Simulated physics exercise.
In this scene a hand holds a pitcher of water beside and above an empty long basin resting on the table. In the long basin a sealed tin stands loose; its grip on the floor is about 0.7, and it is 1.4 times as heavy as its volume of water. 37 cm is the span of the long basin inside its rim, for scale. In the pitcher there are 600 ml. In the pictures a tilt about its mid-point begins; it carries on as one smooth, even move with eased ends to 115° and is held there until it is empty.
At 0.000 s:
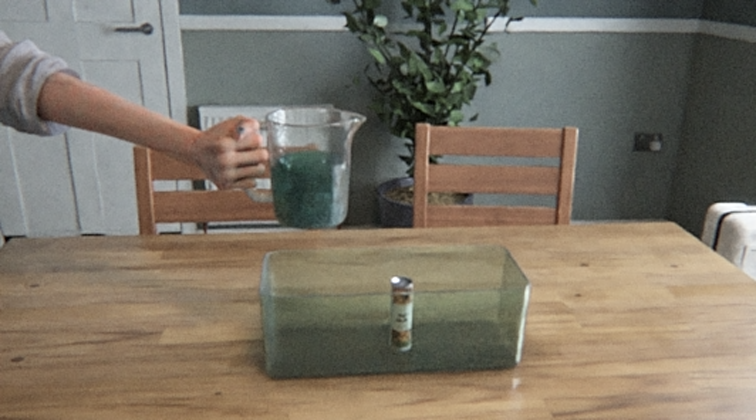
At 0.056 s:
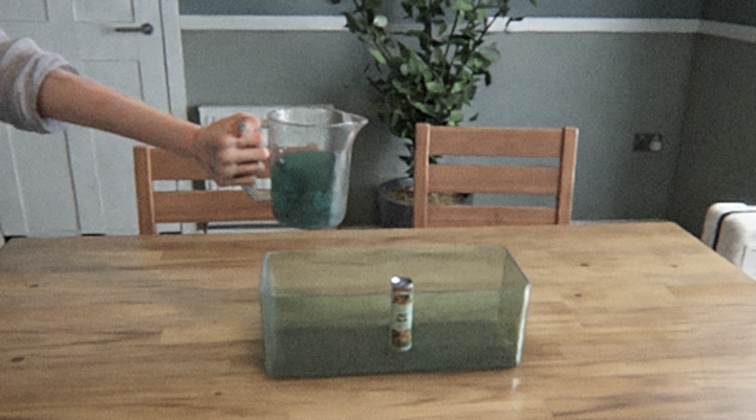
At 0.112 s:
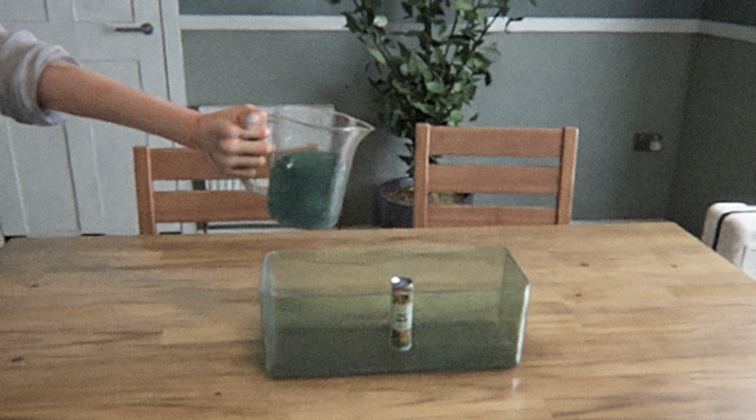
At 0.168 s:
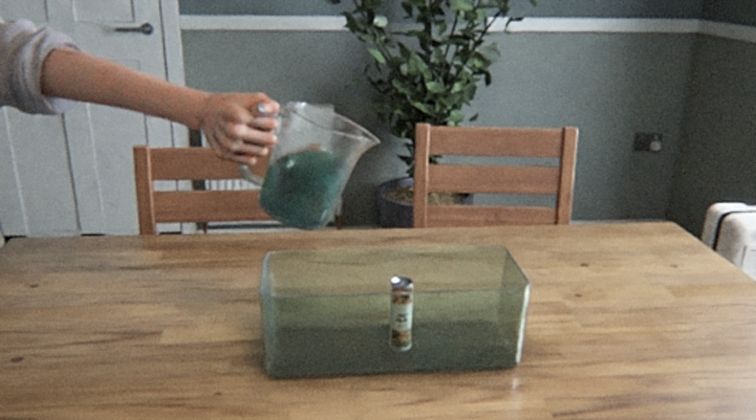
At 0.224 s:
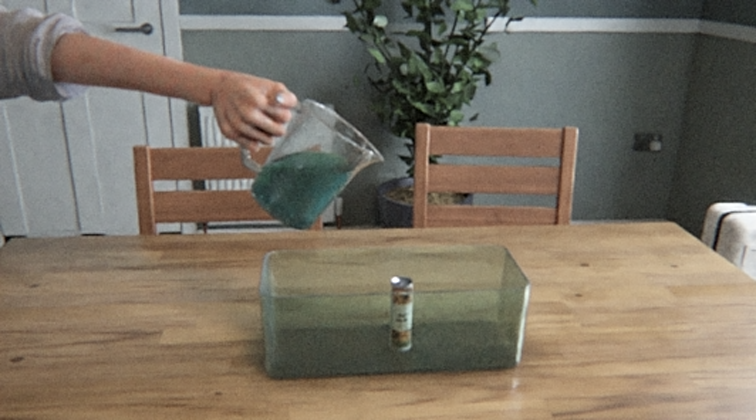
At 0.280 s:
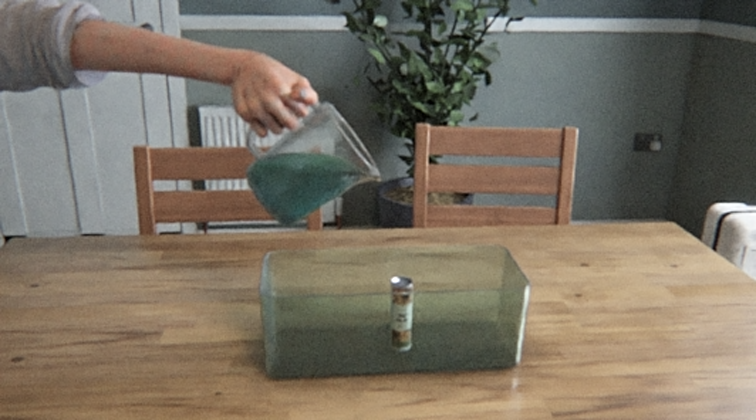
Hand holding a glass pitcher of blue-green water and tilting it rightward above a clear basin with a small tin inside.
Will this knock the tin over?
Yes, it is knocked over.
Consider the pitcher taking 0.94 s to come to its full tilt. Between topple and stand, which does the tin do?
The tin tips over.
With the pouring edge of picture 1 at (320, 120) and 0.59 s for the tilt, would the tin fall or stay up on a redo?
Then it stays on its base.
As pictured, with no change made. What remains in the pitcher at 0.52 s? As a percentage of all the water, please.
Near 56 in a hundred.
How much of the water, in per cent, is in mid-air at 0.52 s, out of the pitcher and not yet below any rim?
Some 28 % is the figure.
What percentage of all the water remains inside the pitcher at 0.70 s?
10 in a hundred, give or take.
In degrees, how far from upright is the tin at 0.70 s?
About 0 degrees.
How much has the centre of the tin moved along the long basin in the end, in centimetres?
11.0 cm.
After 0.52 s the tilt is 111° and 55 per cent is still to pour; the tin stands where it began.
After 0.70 s the tilt is 115° and 9 per cent is still to pour; the tin stands 1 cm from where it began.
After 0.89 s the tilt is 115° and 0 per cent is still to pour; the tin leans 27°.
After 1.09 s the tilt is 115° and 0 per cent is still to pour; the tin lies on its side.
In the end the tin lies on its side.
